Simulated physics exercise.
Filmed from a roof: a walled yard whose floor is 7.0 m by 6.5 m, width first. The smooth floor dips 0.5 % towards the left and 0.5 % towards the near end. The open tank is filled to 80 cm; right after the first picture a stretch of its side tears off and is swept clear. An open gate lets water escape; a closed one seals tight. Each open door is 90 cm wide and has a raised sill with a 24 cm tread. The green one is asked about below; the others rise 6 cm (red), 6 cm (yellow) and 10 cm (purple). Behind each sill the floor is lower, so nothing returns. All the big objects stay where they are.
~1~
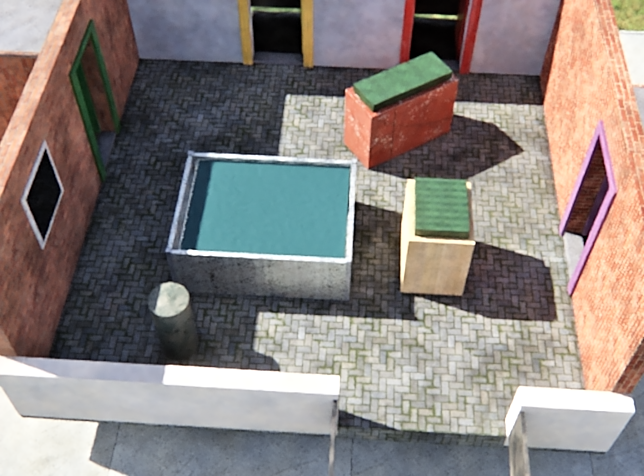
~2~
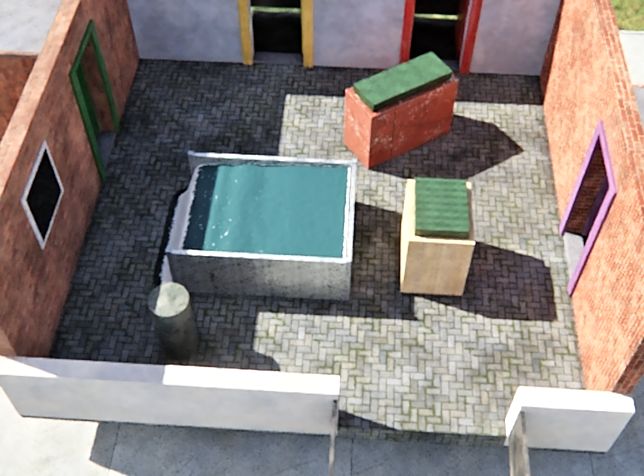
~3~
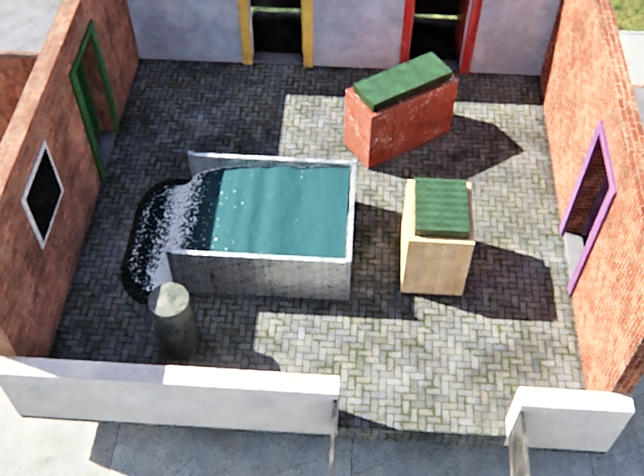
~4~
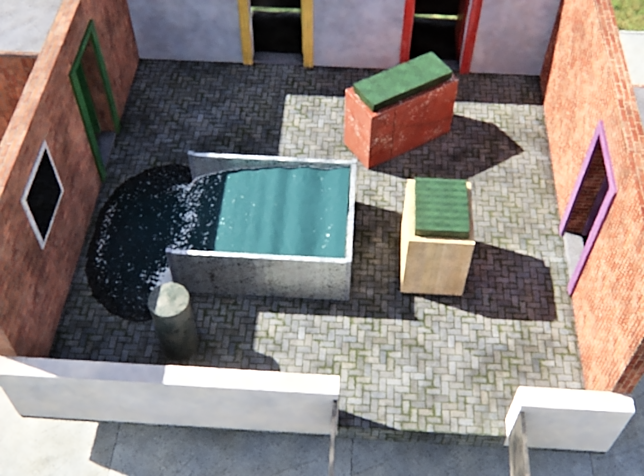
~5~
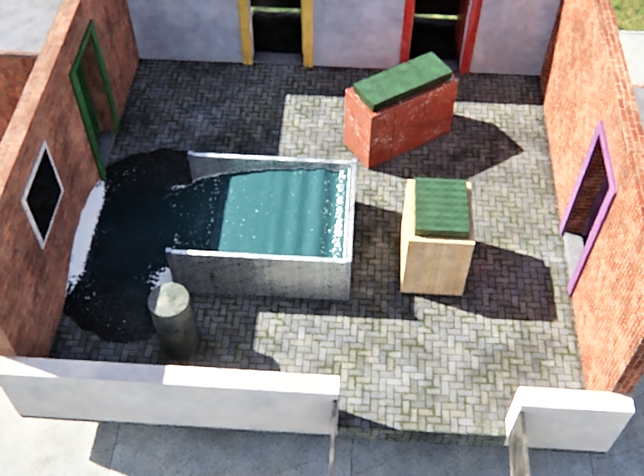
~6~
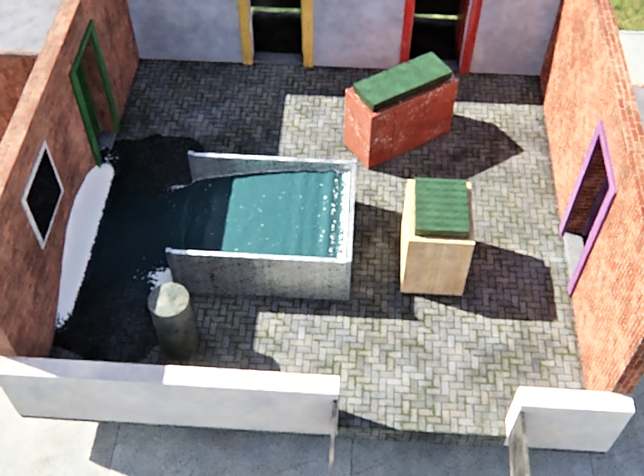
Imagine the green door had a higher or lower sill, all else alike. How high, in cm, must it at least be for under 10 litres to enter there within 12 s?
Some 25 cm above the ground.
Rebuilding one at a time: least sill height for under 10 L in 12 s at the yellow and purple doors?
About 7.5 cm at yellow and 6.5 cm at purple.
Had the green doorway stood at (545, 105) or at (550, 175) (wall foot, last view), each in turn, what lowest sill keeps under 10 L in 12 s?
Roughly 12.5 and 8.5 cm.
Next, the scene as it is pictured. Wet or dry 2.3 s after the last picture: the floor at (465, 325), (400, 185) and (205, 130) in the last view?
In that order: Still dry, still dry, wet.
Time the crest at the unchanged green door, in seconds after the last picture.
At about 1.0 s.
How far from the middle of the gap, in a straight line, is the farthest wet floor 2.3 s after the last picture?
About 4.4 m.
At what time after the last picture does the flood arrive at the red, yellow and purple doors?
Red 3.0 s, yellow 1.8 s, purple 3.8 s.
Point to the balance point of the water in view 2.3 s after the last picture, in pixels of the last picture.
Near (180, 235).
Then, 0.7 s after the last picture water covers 15 % of the floor, deepest (55 cm) near (99, 236); 21 cm at the green door, 29 litres in over its 6 cm sill.
Then, 2.3 s after the last picture water covers 45 % of the floor, deepest (40 cm) near (39, 390); 15 cm at the green door, 136 litres in over its 6 cm sill.
Then, 11.3 s after the last picture water covers 100 % of the floor, deepest (10 cm) near (358, 202); 8 cm at the green door, 186 litres in over its 6 cm sill.
At the green door as built, the water peaked near 21 cm, 0.9 s after the last picture.
Run again over the same 12 s with other heights there, 22 litres in over 21.5 cm, 3 litres over 29 cm. The limit of 10 litres is kept from about 25 cm up.
